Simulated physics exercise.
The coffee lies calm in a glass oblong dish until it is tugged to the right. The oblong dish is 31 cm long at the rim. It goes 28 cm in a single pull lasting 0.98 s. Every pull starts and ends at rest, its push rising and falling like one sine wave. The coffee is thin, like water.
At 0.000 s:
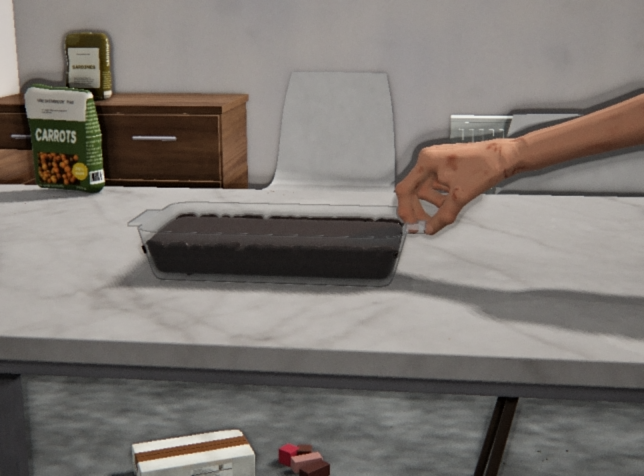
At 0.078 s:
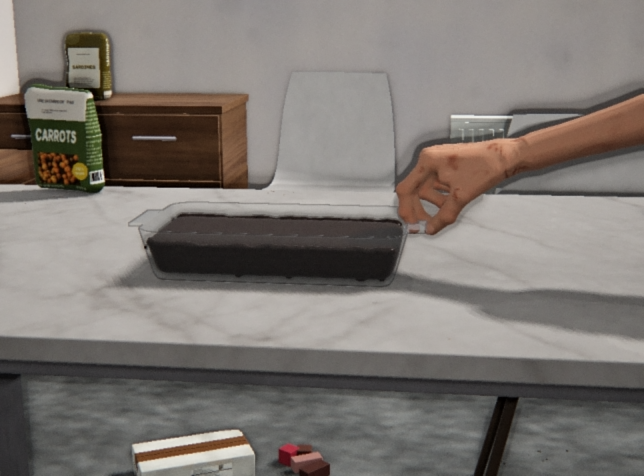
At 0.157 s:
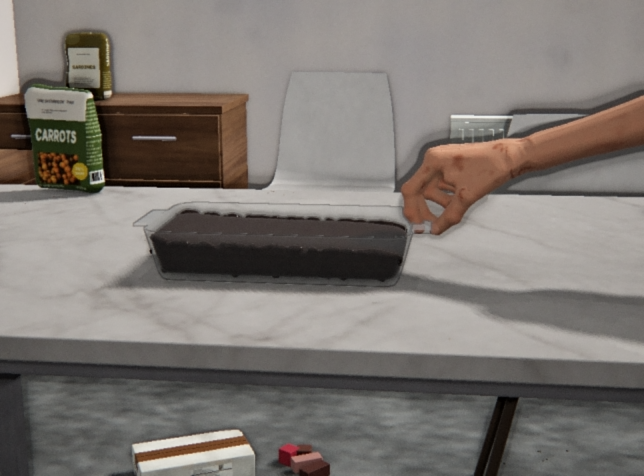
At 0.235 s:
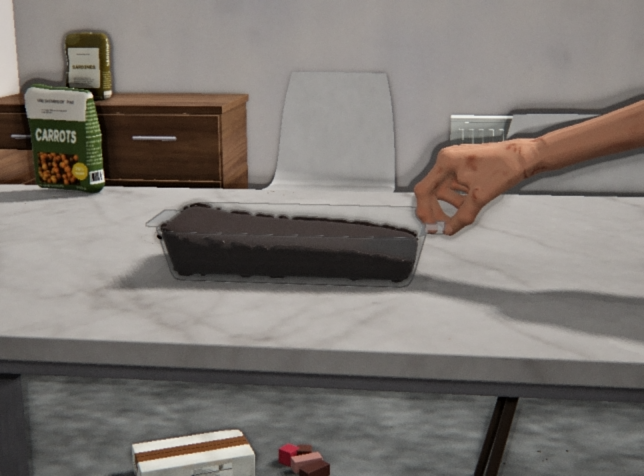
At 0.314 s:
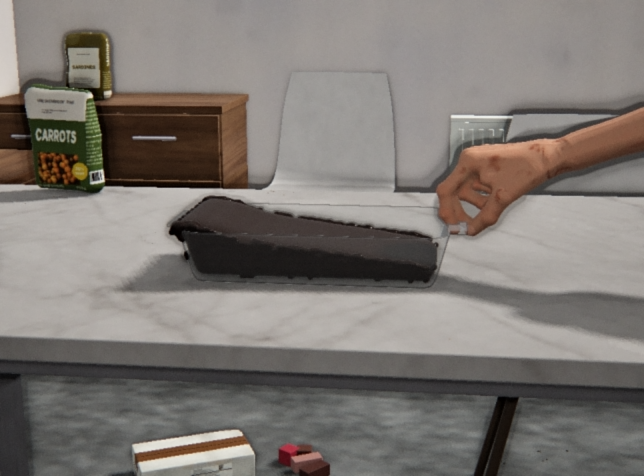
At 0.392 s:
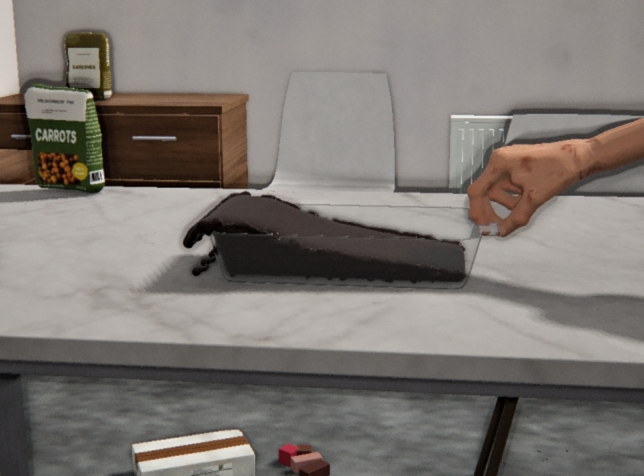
The clip shows a hand pulling a clear oblong dish of dark liquid to the right across a marble-patterned table, slowly then faster, as the liquid drops at the right, climbs at the left and slops over the left rim.
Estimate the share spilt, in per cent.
Loss: About 34 per cent.
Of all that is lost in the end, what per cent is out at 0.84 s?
Near 50 in a hundred.
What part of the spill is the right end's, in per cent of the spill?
Near 70 in a hundred.
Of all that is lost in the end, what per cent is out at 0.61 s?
Some 20 per cent.
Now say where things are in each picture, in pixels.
In the first picture, 0.0 cm from the start; oblong dish, level (161, 228) left, (403, 234) right, rim (408, 223); the coffee stands 16 mm below the rim.
In the second picture, 0.1 cm from the start; oblong dish, level (162, 227) left, (403, 235) right.
In the third picture, 0.7 cm from the start; oblong dish, level (165, 223) left, (407, 240) right.
In the fourth picture, 2.3 cm from the start; oblong dish, level (175, 216) left, (418, 245) right.
In the fifth picture, 4.9 cm from the start; oblong dish, level (196, 215) left, (422, 247) right.
In the sixth picture, 8.6 cm from the start; oblong dish, level (225, 216) left, (430, 250) right.
After 0.61 s it has gone 21 cm; 8 per cent is out over the left end and 0 over the right.
After 0.84 s it has gone 27 cm; 8 per cent is out over the left end and 9 over the right.
After 1.06 s it has gone 28 cm; 8 per cent is out over the left end and 24 over the right.
After 1.28 s it has gone 28 cm; 8 per cent is out over the left end and 24 over the right.
In the end 34 per cent is out in all, 9 of it over the left end.
